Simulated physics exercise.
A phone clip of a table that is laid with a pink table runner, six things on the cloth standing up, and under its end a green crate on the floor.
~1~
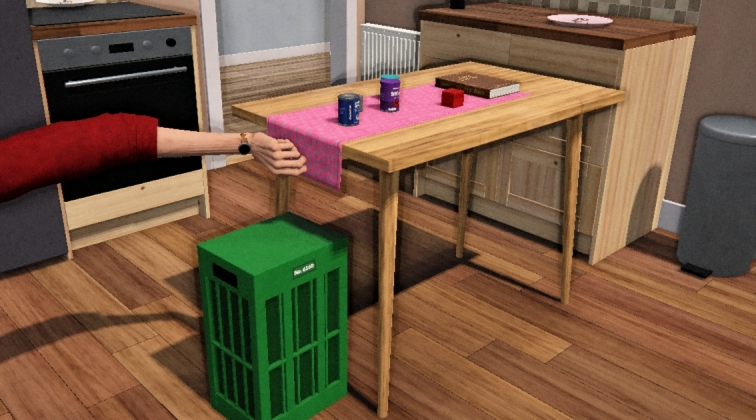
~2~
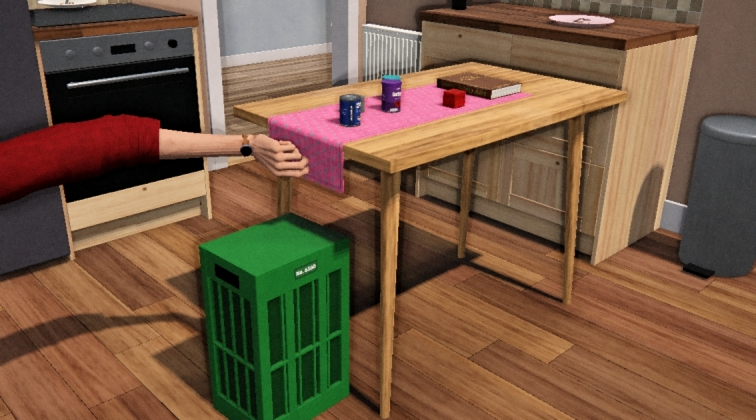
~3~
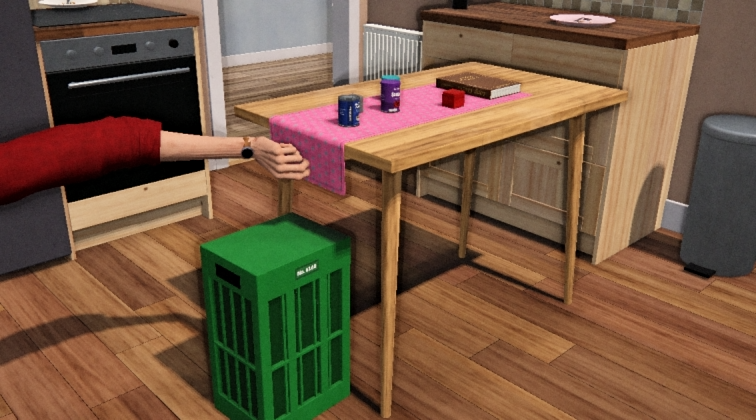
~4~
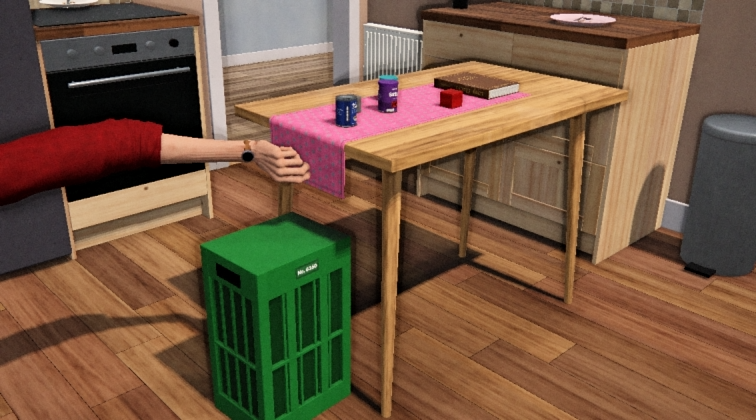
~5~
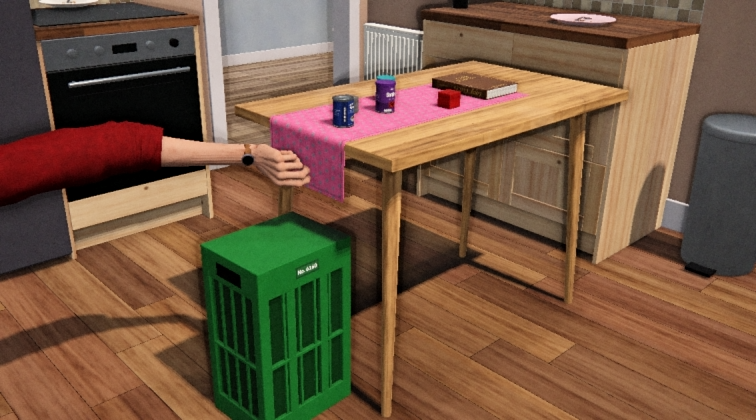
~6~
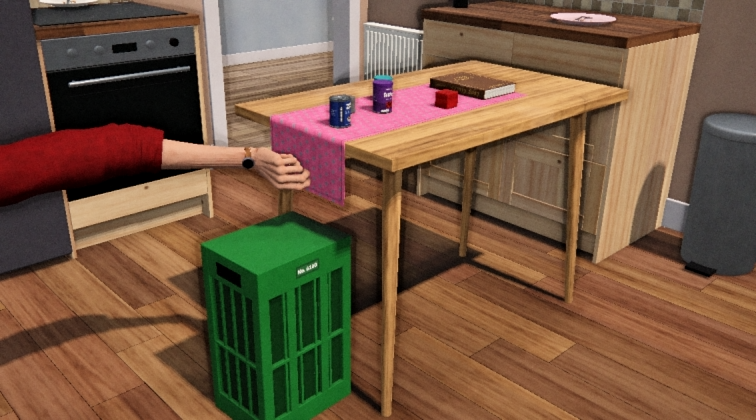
The clip opens on a red-sleeved arm reaching in from the left, its hand at the hanging end of a pink runner on a wooden table, above a green crate. The hand draws the cloth slightly downward, and the blue and purple cans, red cube and book shift slightly left with it.
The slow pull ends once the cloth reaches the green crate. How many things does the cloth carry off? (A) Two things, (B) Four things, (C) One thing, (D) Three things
C.
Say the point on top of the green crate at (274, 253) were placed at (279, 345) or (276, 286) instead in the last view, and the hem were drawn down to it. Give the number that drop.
It comes to 4 and 2 over the edge.
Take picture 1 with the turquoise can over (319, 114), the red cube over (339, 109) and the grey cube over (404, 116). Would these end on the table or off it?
Record - turquoise can lost; red cube retained; grey cube retained.
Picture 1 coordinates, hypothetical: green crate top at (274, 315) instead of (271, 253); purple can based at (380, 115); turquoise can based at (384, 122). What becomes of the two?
The purple can is lost; the turquoise can is lost.
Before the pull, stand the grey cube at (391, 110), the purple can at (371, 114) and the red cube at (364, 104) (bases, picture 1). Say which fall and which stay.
Grey cube: Still up. Purple can: Still up. Red cube: Still up.
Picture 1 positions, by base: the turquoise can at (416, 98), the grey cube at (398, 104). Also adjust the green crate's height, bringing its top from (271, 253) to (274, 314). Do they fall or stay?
Outcome: Turquoise can keeps its perch; grey cube keeps its perch.
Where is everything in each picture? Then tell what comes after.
The first picture shows hem (341, 192); blue can (349, 96); grey cube (352, 95); purple can (390, 81); turquoise can (390, 76); red cube (453, 91); top of the crate (271, 253).
The second picture shows hem (344, 193); blue can (350, 97).
The third picture shows hem (345, 195); grey cube (353, 96).
The fourth picture shows hem (344, 199); purple can (388, 81); top of the crate (274, 253).
The fifth picture shows hem (343, 203); turquoise can (386, 77).
The sixth picture shows hem (344, 207); blue can (340, 98); grey cube (344, 96); purple can (383, 82); turquoise can (383, 77); red cube (447, 92).
Soon after, hem on the crate; blue can gone.
At rest, hem on the crate; blue can gone. The count of fallen things is one.
